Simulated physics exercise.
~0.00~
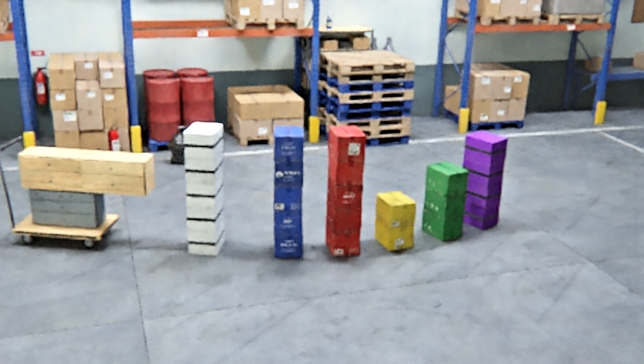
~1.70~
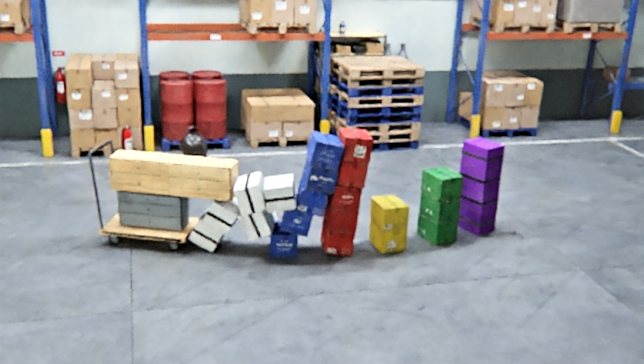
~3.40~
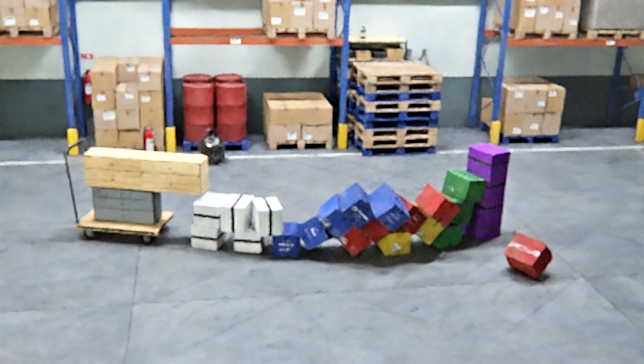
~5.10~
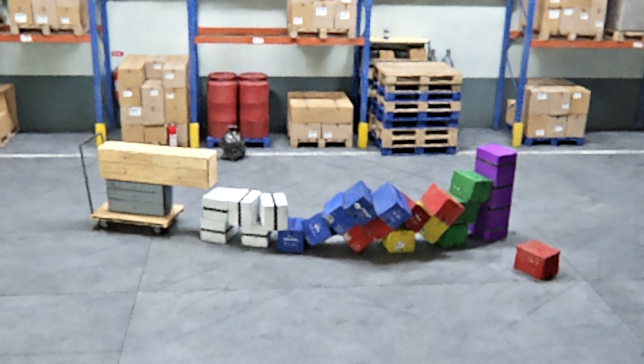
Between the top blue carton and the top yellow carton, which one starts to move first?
The top blue carton moves first, tipping to the right while the top yellow carton is still in its place.
